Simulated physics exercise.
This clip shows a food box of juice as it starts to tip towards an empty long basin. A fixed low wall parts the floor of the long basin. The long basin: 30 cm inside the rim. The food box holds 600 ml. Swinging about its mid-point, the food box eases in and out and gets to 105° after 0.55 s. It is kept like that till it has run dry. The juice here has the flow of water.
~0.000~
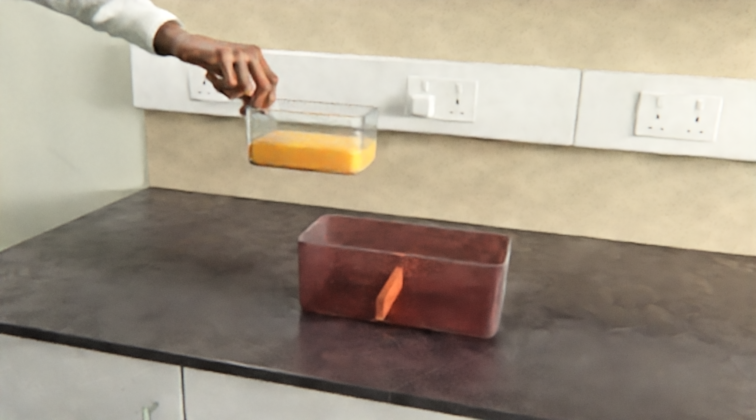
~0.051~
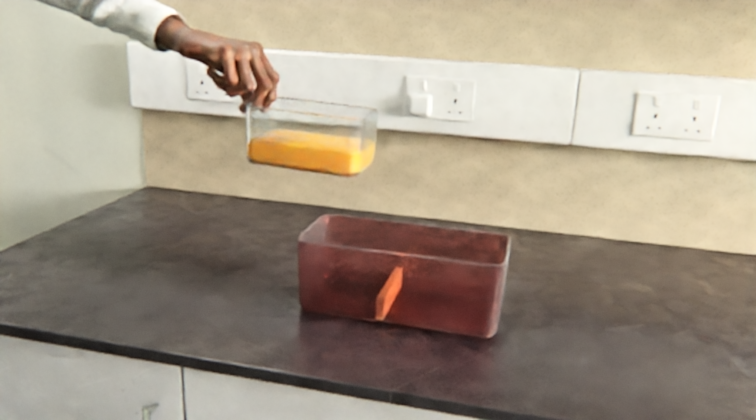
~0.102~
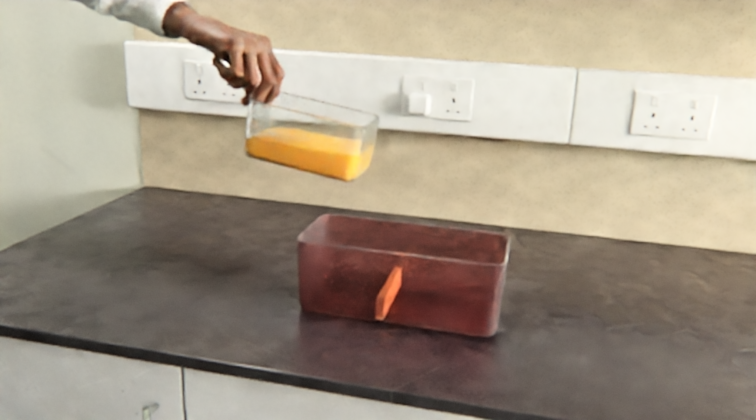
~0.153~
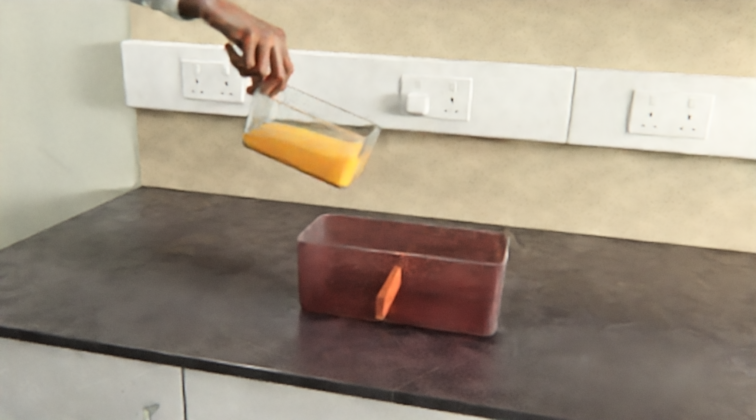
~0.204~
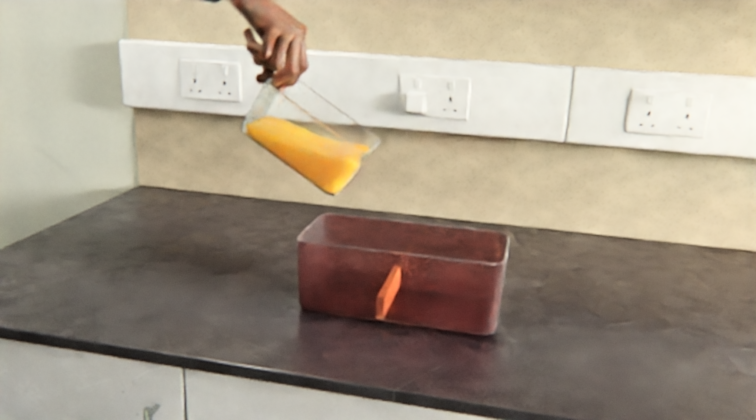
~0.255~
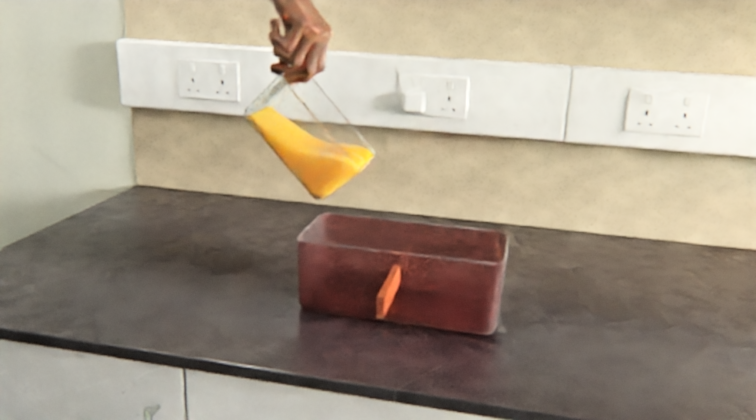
A clear box of orange juice, held by a hand above an empty dark red basin on a counter, tilted slowly and then more steeply down to the right, its juice sloshing inside.
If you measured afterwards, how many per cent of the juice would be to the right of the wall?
About 33 out of 100.
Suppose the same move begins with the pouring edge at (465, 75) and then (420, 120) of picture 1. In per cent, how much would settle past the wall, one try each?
Roughly 75 per cent the first time and 80 per cent the second.
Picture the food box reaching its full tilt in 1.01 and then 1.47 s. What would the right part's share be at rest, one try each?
First 40, then 40 per cent.
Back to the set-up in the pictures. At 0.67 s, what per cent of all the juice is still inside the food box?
Share remaining: Approx. 4 %.
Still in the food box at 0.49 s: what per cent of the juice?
About 16 per cent.
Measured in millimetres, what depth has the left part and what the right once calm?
Depths: Left near 24 mm, right near 10 mm.
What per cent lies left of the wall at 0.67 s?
The left part holds some 62 per cent.
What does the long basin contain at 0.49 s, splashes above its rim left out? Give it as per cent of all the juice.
Close to 48 in a hundred.
By 0.49 s the tilt is 102° and 15 per cent is still to pour, 34 is left of the wall and 14 right of it.
By 0.67 s the tilt is 105° and 4 per cent is still to pour, 61 is left of the wall and 25 right of it.
By 0.85 s the tilt is 105° and 0 per cent is still to pour, 60 is left of the wall and 32 right of it.
By 1.05 s the tilt is 105° and 0 per cent is still to pour, 62 is left of the wall and 33 right of it.
At rest 62 per cent lies left of the wall, 33 right of it and 5 outside.
